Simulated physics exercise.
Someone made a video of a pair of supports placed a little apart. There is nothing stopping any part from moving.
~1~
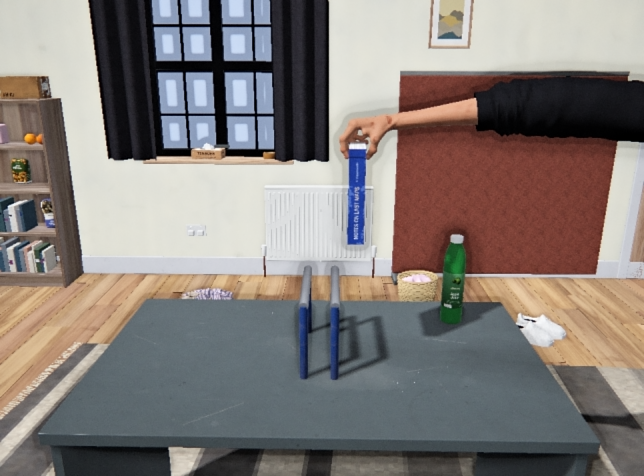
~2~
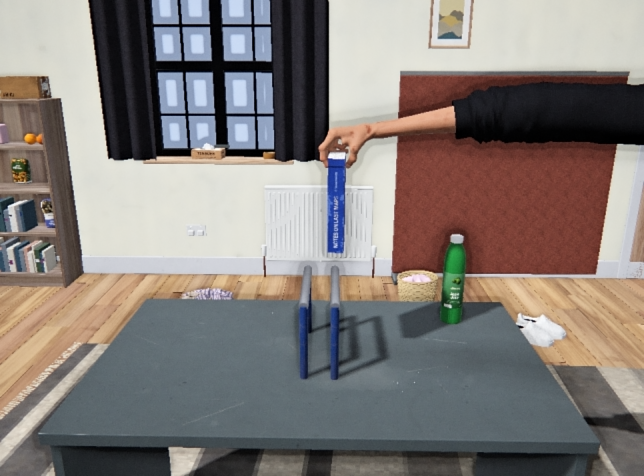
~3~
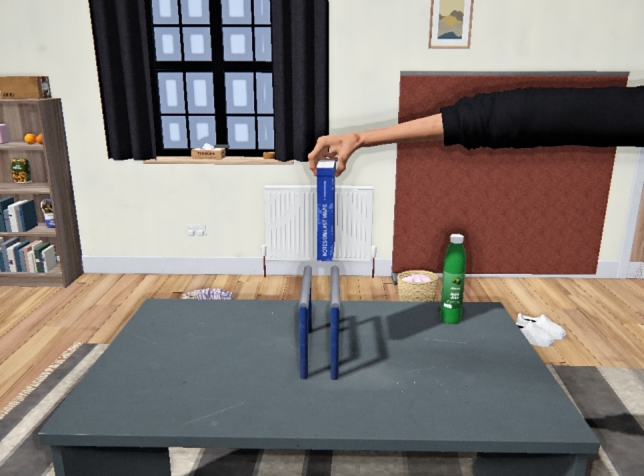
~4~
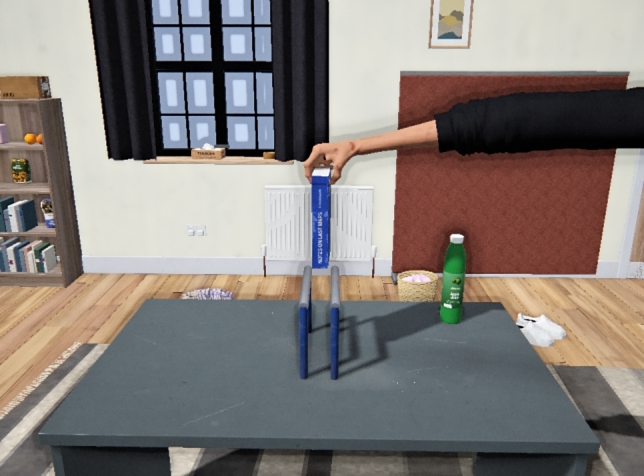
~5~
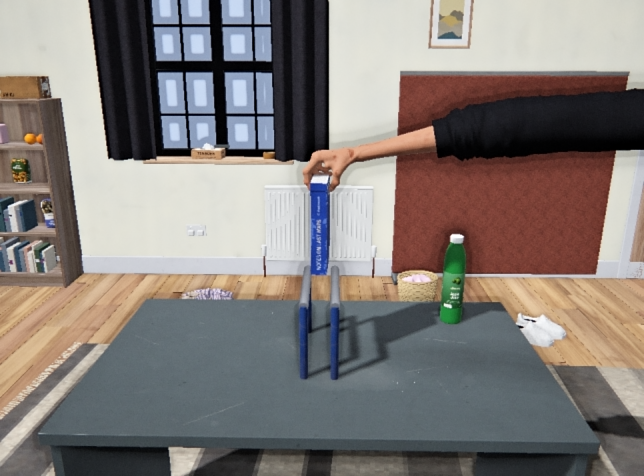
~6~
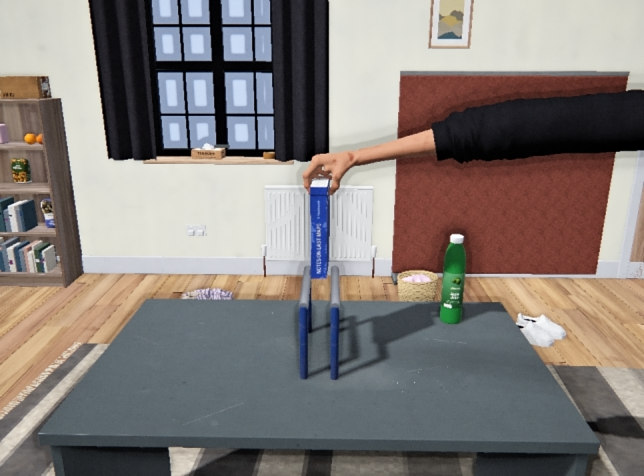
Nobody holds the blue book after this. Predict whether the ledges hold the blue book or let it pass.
It slips through.
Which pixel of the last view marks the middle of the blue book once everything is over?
Near (320, 315).
Then, 0.32 s later than the last frame, blue book moved about its own width near (320, 310).
Then, 0.66 s later than the last frame, blue book moved well along near (320, 315).
When it is over, moved from the start, blue book; green bottle as before. End places, in pixels of the last picture, blue book near (320, 315). The book drops through.
